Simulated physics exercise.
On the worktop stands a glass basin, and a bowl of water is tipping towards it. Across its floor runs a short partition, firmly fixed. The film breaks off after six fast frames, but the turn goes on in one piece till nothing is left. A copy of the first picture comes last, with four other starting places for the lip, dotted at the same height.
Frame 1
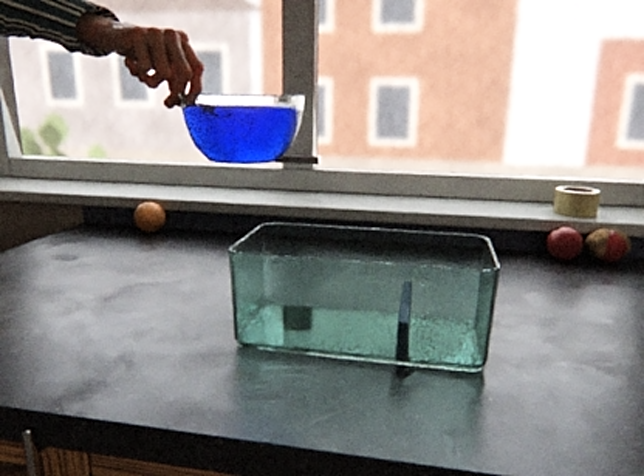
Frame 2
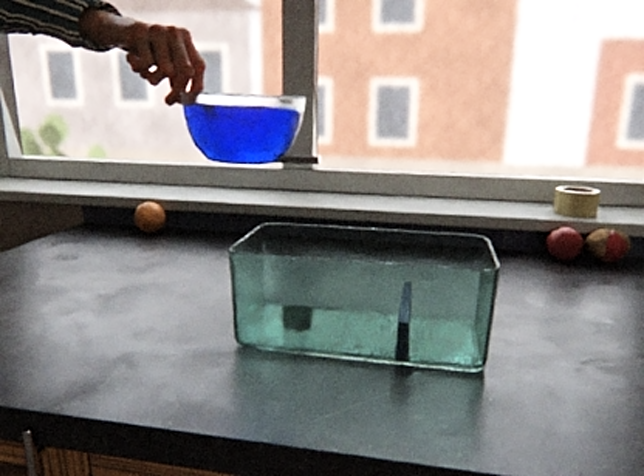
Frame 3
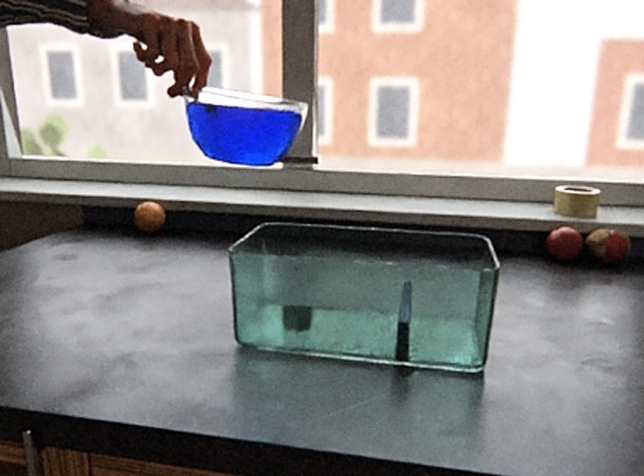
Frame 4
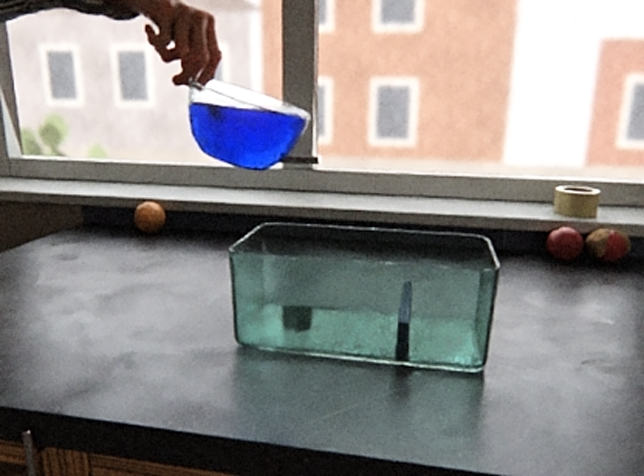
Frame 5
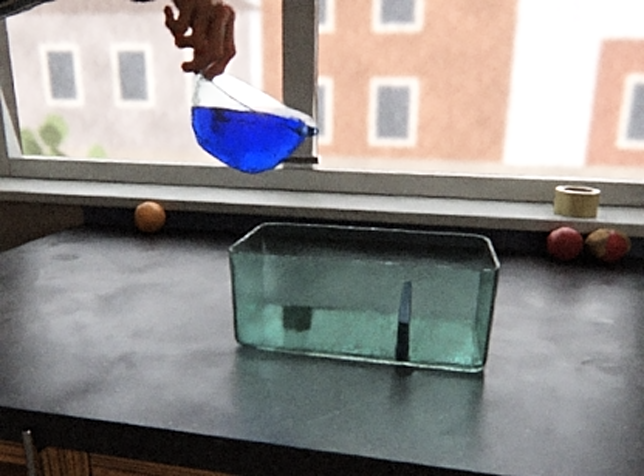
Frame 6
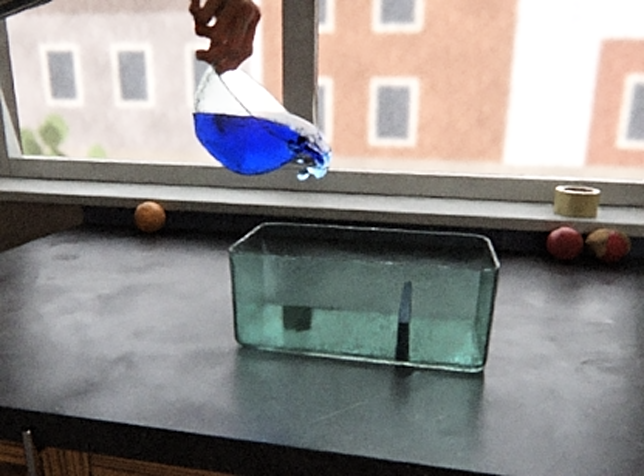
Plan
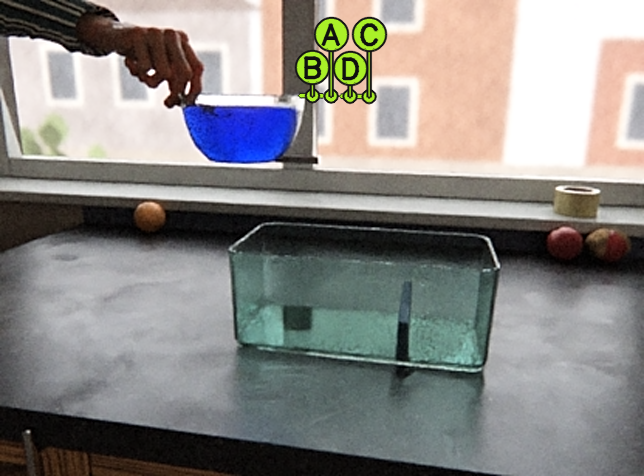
On a dark worktop by a window, a hand held a clear bowl of bright blue water above a glass basin, then tilted it steadily to the right until water began spilling over the lip.
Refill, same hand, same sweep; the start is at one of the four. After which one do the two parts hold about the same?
I would pick place C.
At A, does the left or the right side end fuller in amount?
The left side.
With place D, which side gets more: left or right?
More ends on the left.
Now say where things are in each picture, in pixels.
Upright, lip at (300, 95); basin from (236, 343) to (486, 369); top of the wall at (406, 299); nothing has left yet.
Tipped about 2°, lip at (301, 98); nothing has left yet.
Tipped about 8°, lip at (304, 104); nothing has left yet.
Tipped about 18°, lip at (307, 116); nothing has left yet.
Tipped about 30°, lip at (307, 131); water is over the lip, down to (313, 134).
Tipped about 44°, lip at (305, 147); water is over the lip, down to (308, 174).
On the marked copy, A at (331, 96); B at (312, 95); C at (369, 96); D at (350, 96).
If A is chosen, about 88 % ends left of the wall and 9 % right of it; 3 % is lost outside.
If B is chosen, about 89 % ends left of the wall and 9 % right of it.
If C is chosen, about 51 % ends left of the wall and 46 % right of it.
If D is chosen, about 68 % ends left of the wall and 28 % right of it; 3 % is lost outside.
